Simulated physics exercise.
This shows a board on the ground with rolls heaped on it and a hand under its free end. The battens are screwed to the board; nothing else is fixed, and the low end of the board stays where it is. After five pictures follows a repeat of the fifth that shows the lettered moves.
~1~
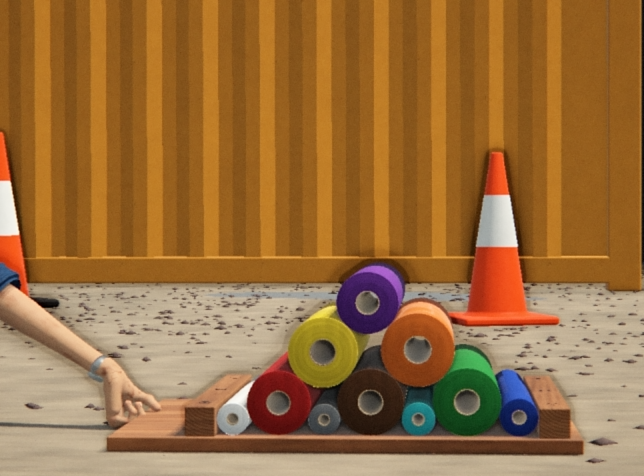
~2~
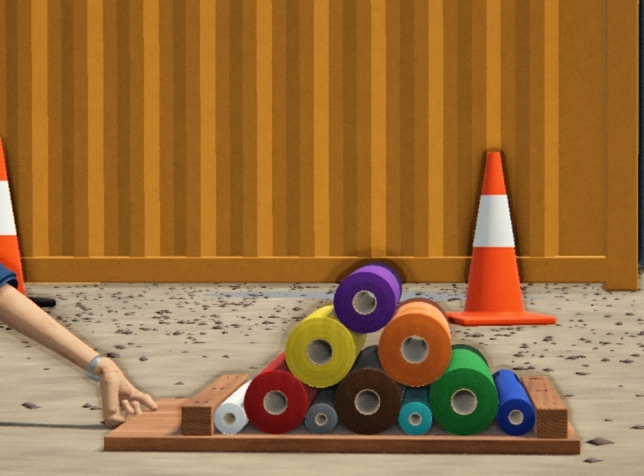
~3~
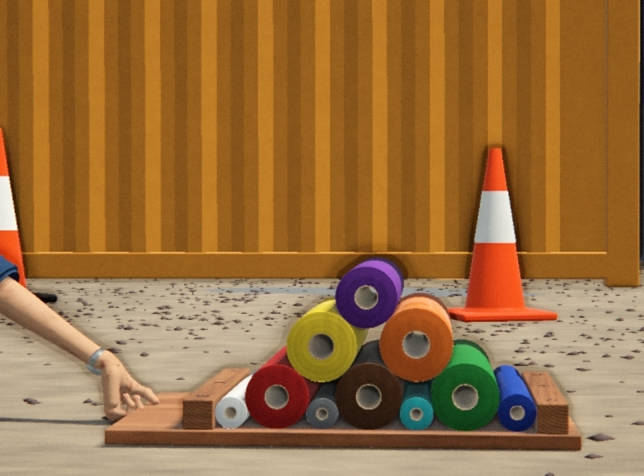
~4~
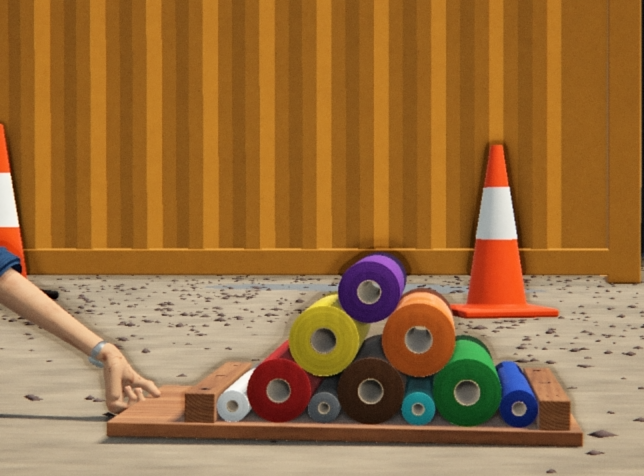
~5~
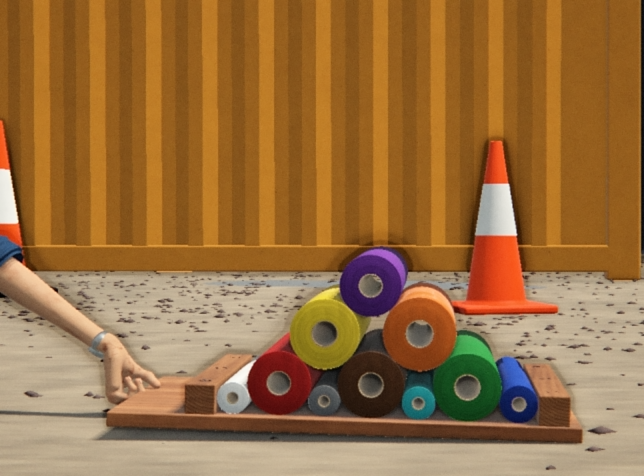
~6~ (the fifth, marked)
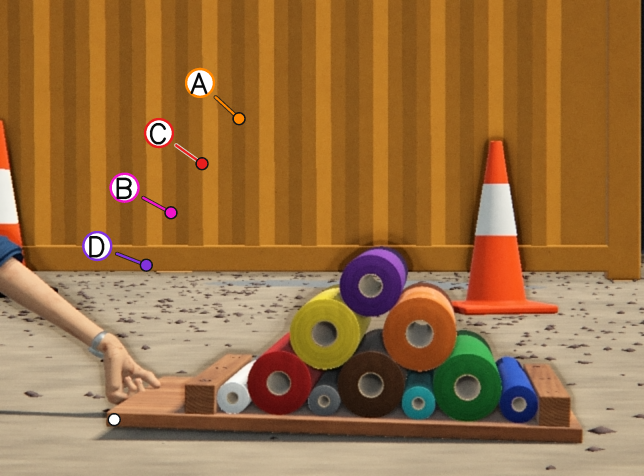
Gravel yard by an orange corrugated wall, a hand resting at the left end of a board stacked with coloured rolls, barely moving.
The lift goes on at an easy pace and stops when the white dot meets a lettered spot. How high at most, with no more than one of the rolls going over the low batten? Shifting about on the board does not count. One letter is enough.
The answer is mark C.
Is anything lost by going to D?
No.
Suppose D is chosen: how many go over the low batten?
At D the number is none.
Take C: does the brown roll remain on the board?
Yes.
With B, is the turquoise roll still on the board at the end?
Yes, with B.
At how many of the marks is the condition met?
The number is three.
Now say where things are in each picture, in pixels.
In the first picture, red roll (279, 403); grey roll (324, 420); brown roll (370, 402).
In the second picture, brown roll (367, 402); turquoise roll (415, 419).
In the third picture, board (350, 404); white roll (231, 412); red roll (277, 397); yellow roll (321, 346).
In the fourth picture, board (352, 399); white roll (233, 405); red roll (279, 391).
In the fifth picture, board (352, 393); white roll (233, 398); red roll (279, 383).
On the marked copy, A at (239, 119); B at (171, 213); C at (202, 164); D at (146, 265); the white dot at (114, 420).
Taking C. A third of the way, board at 20°.
Two thirds of the way, board at 35°.
When it is over, board at 35°, none over the low batten.
As for the rest, A two over the low batten (orange, purple); B none over the low batten; D none over the low batten.
